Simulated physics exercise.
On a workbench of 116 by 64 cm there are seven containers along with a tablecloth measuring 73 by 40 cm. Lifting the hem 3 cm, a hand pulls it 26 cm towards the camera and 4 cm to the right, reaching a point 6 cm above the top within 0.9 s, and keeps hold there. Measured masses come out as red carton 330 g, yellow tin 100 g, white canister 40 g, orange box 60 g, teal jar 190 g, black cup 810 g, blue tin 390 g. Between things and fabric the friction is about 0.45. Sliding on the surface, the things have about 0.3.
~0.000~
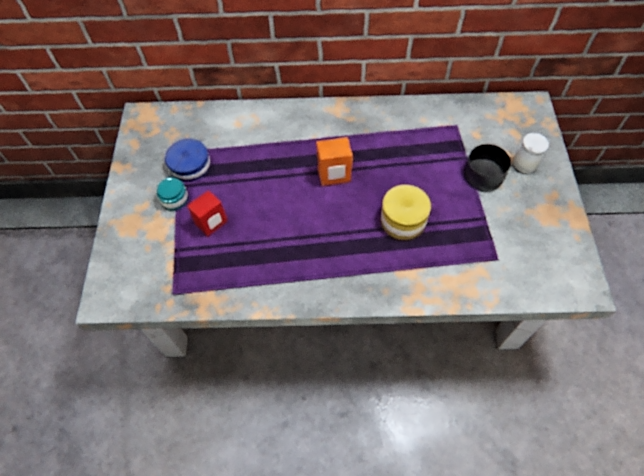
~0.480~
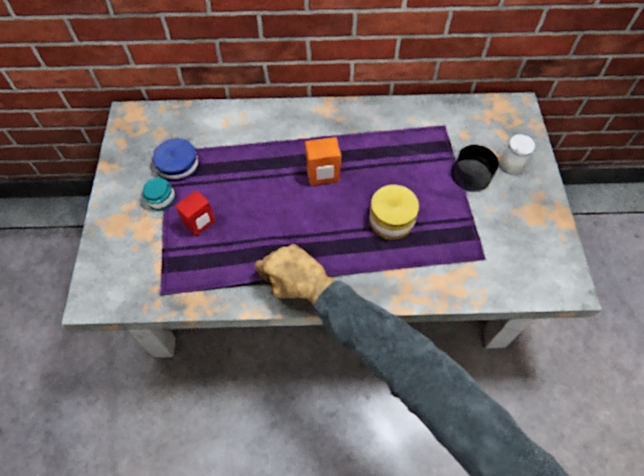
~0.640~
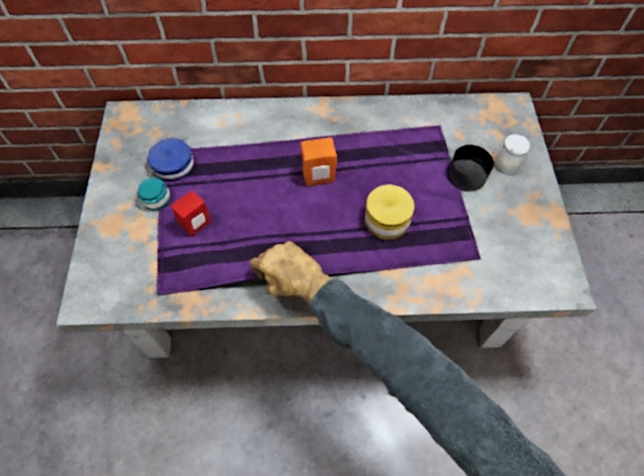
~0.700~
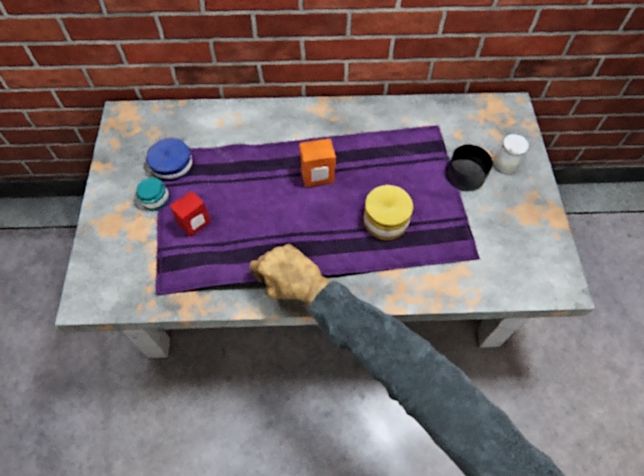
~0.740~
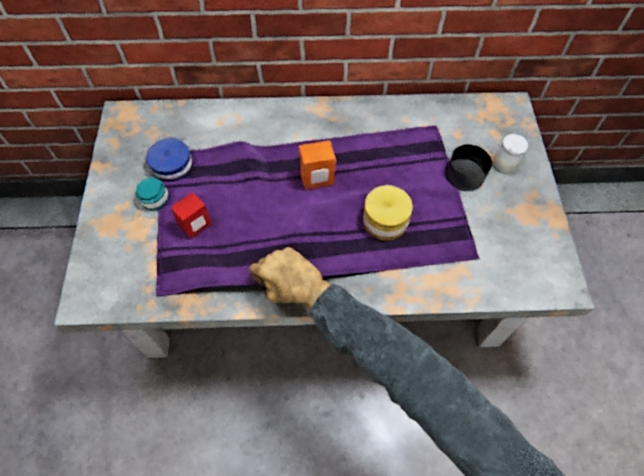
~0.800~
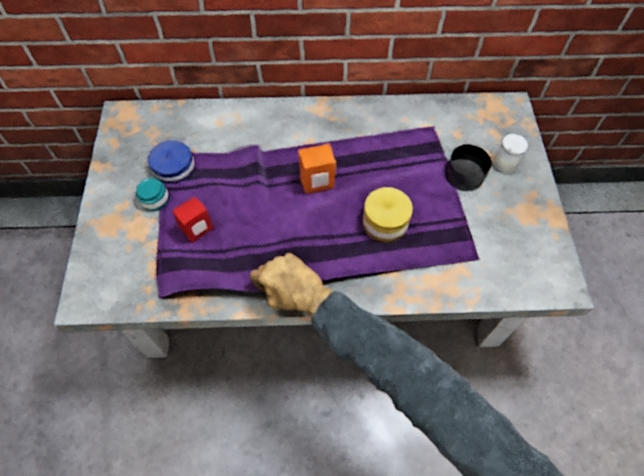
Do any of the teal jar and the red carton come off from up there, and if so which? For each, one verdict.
Item by item: The teal jar stays, the red carton comes off.
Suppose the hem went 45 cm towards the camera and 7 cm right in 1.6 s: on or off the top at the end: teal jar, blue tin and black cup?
So the teal jar does not fall, the blue tin comes down, and the black cup does not fall.
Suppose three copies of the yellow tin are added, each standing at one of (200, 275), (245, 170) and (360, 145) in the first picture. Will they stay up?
Log, in listed order - lost / kept / kept.
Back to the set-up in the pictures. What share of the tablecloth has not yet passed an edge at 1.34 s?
Roughly 75%.
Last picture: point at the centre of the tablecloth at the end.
Centre in the last view: Approx. (295, 299).
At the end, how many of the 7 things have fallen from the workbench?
Total: 1.
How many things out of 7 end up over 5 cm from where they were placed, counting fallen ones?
All told, 4.
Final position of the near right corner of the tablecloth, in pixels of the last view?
That corner settles near pixel (487, 310) in the last view.
At 1.0 s, 100 % of the tablecloth is still over the top; red carton 9 cm off its start, teal jar 2 cm off its start, blue tin 9 cm off its start.
At 1.2 s, 85 % of the tablecloth is still over the top; red carton 17 cm off its start, teal jar 2 cm off its start, blue tin 16 cm off its start.
At 1.3 s, 75 % of the tablecloth is still over the top; red carton 24 cm off its start at (218, 298), teal jar 2 cm off its start at (150, 193), blue tin 23 cm off its start at (209, 222).
At 1.5 s, 70 % of the tablecloth is still over the top; red carton on its side, 32 cm off its start, teal jar 2 cm off its start, blue tin 27 cm off its start.
At 3.1 s, 65 % of the tablecloth is still over the top; red carton over the edge, teal jar 2 cm off its start at (150, 193), blue tin 30 cm off its start at (213, 248), orange box 25 cm off its start at (296, 239).
